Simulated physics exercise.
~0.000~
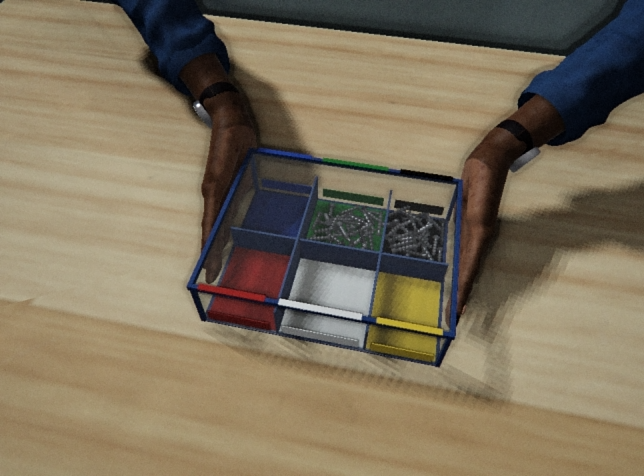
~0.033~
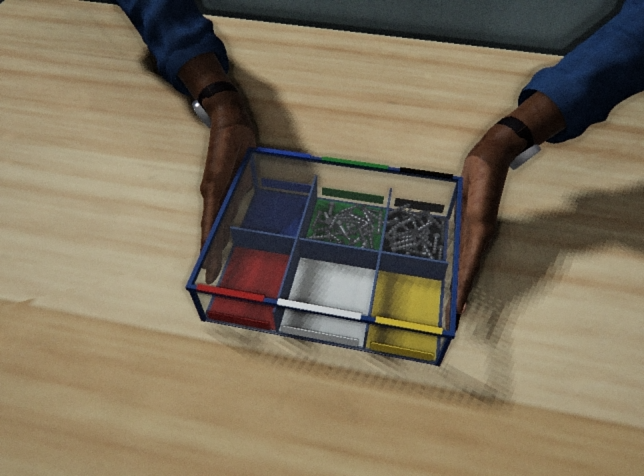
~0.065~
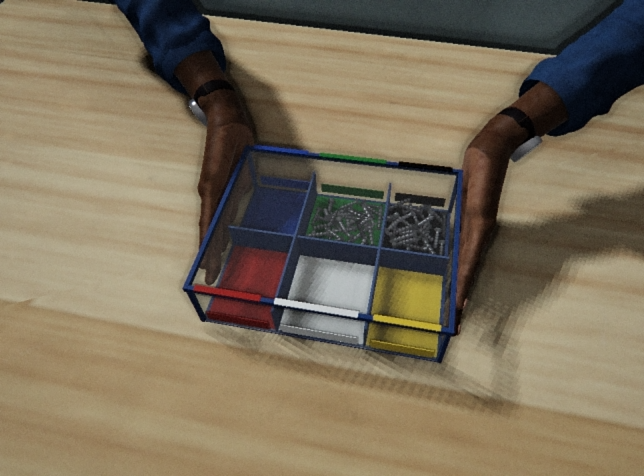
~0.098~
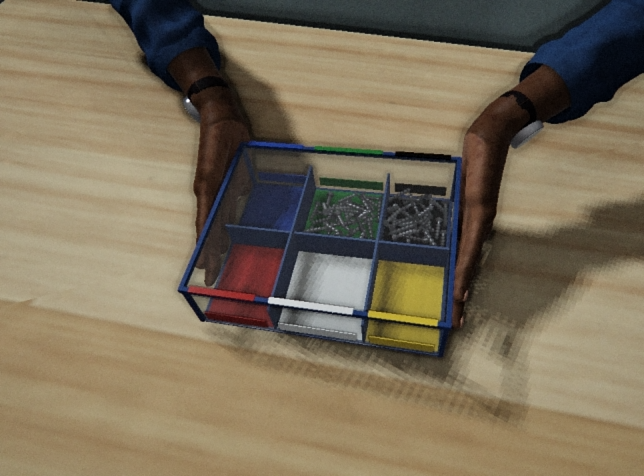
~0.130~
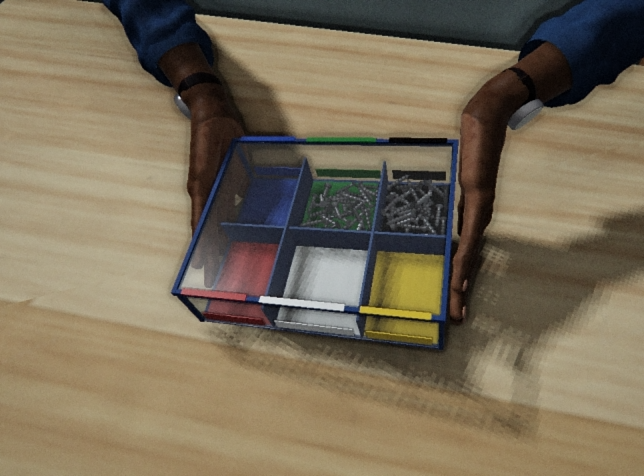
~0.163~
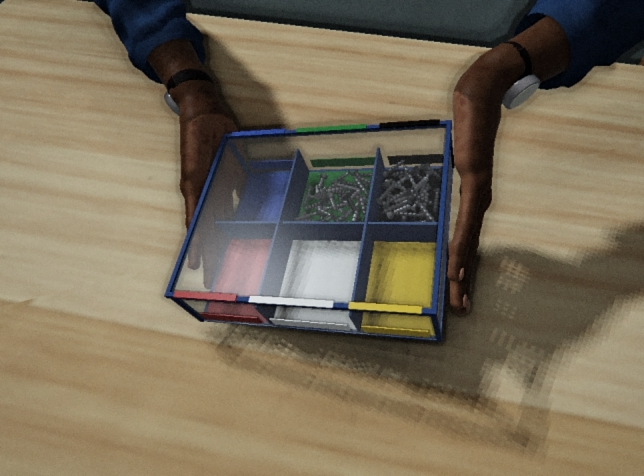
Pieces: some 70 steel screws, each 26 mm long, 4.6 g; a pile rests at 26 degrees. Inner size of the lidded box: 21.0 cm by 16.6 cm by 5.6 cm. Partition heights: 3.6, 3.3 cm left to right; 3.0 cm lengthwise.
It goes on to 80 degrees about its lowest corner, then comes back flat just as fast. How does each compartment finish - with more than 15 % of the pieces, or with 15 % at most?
Red: More than 15 %, blue: At most 15 %, green: More than 15 %, yellow: At most 15 %, white: More than 15 %, black: At most 15 %.
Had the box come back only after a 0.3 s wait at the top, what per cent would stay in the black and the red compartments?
That would leave black with 15 percent and red with 45 percent.
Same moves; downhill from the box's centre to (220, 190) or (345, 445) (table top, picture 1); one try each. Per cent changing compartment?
Estimate: Some 35 % and some 55 % respectively.
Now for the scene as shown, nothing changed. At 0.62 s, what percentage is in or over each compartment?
Shares - red: 0, blue: 5, green: 55, yellow: 5, white: 5, black: 35.
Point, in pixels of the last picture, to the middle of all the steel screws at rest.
After settling, the middle sits near (298, 290).
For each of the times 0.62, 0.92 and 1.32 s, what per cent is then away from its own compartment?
I'd put the three at close to 15, 65 and 65.
Then, at 0.62 s, tilt 79 degrees; blue 5 %, green 55 %, yellow 5 %, white 5 %, black 35 %.
After 0.92 s, tilt 33 degrees; red 30 %, blue 5 %, green 25 %, yellow 5 %, white 25 %, black 10 %.
After 1.32 s, tilt 0 degrees; red 30 %, blue 5 %, green 25 %, yellow 5 %, white 25 %, black 10 %.
At rest (1.9 s), red 30 %, blue 5 %, green 25 %, yellow 5 %, white 25 %, black 10 %.
